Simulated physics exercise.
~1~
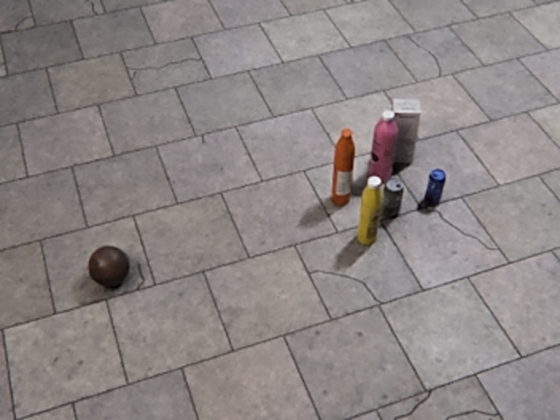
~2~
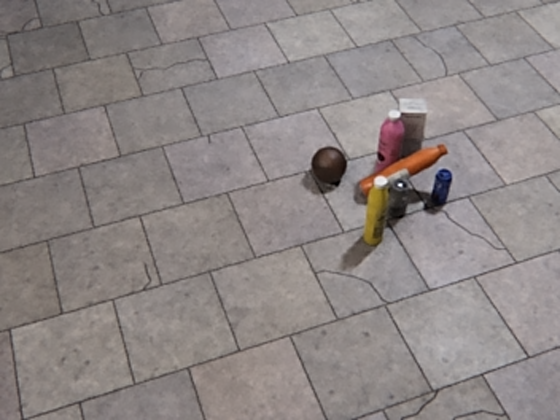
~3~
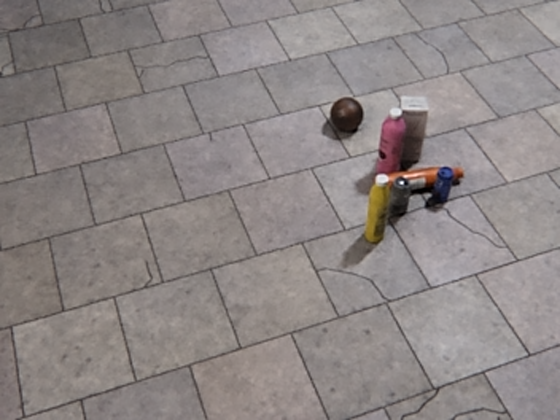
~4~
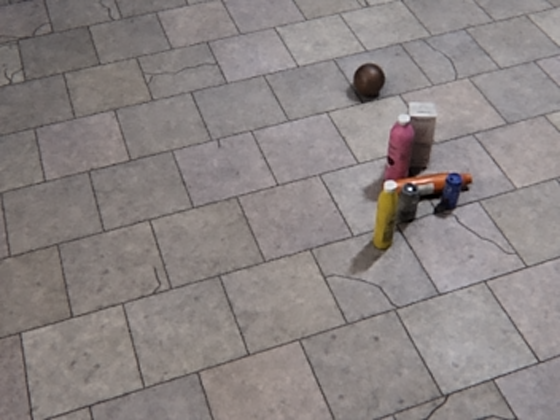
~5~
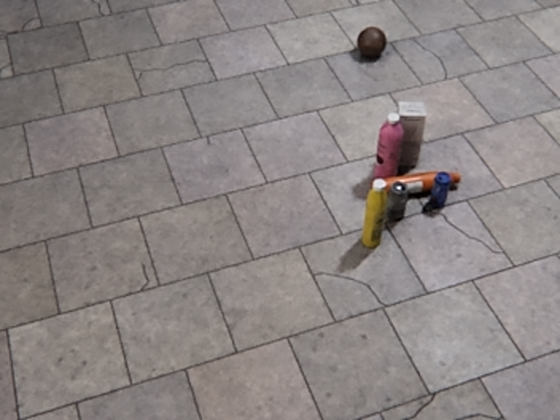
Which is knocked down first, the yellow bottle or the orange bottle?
The orange bottle goes down first, tipping over as the ball reaches the group and ending flat on the floor. The yellow bottle is still standing at the end.
